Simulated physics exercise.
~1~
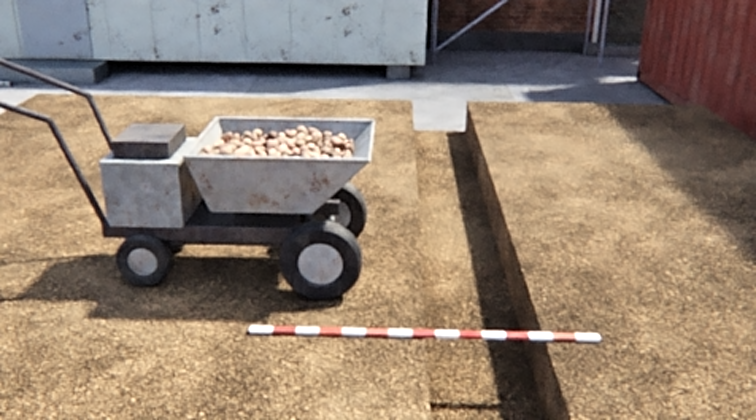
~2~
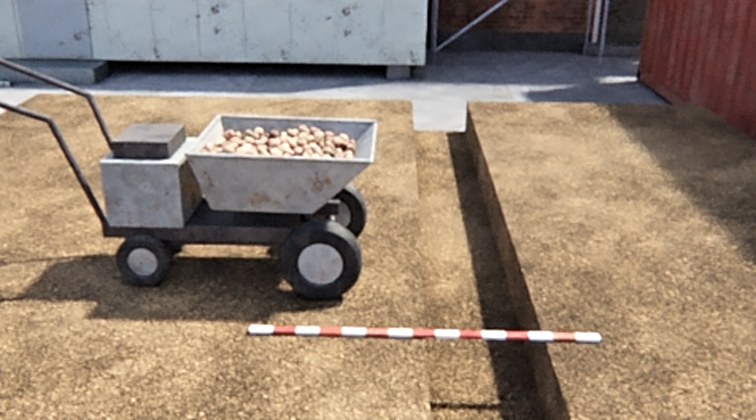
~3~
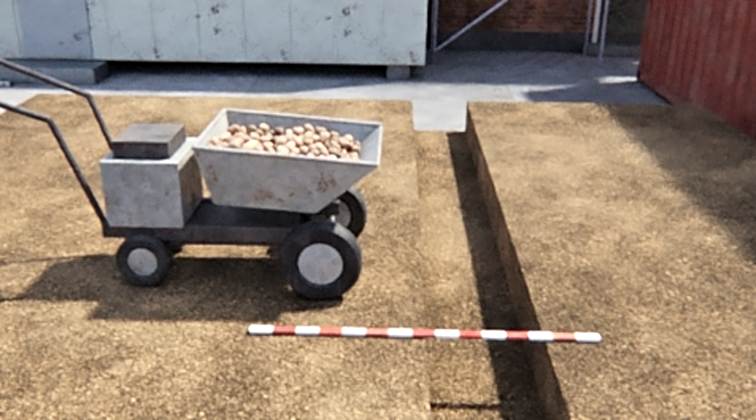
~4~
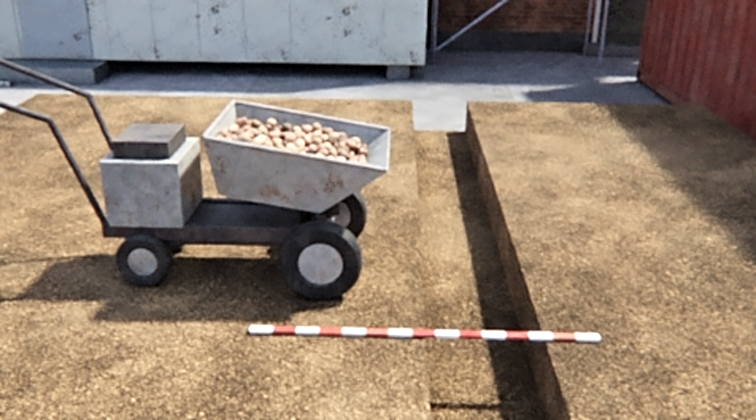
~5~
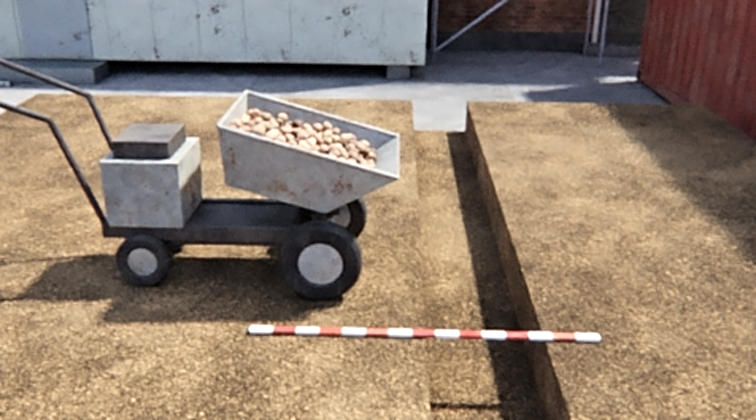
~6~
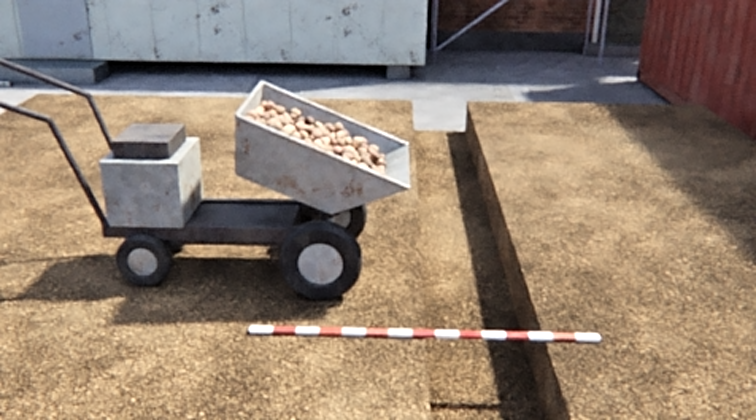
The grey skip of a small motor barrow, loaded with smooth pale stones, started level, then tilted steadily up at its left end while its right lip dipped toward the trench and the barrow stayed still.
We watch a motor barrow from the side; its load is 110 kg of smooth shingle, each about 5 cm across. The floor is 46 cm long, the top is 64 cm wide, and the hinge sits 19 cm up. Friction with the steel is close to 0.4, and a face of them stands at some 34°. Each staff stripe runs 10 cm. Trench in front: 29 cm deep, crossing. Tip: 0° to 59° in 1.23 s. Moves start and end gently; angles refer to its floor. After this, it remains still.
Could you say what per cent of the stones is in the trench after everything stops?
I would put it at 100 per cent.
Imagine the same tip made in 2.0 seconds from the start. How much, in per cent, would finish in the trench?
Then about 100 per cent.
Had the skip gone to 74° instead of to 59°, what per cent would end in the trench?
Roughly 100 per cent would end in the trench.
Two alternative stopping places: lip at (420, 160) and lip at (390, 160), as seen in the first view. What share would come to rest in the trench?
About 65 per cent first, then about 95 per cent.
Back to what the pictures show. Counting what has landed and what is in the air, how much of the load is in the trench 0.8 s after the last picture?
Some 30 per cent.
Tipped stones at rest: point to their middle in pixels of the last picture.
Around (479, 314).
Then, 0.4 s after the last picture the floor is at 50°, 100 % in the skip; the foremost stones are at (428, 207).
Then, 0.8 s after the last picture the floor is at 59°, 72 % in the skip, 28 % in the trench; the foremost stones are at (509, 318).
Then, 1.2 s after the last picture the floor is at 59°, 36 % in the skip, 64 % in the trench; the foremost stones are at (522, 306).
Then, 3.1 s after the last picture the floor is at 59°, 0 % in the skip, 100 % in the trench; the foremost stones are at (523, 297).
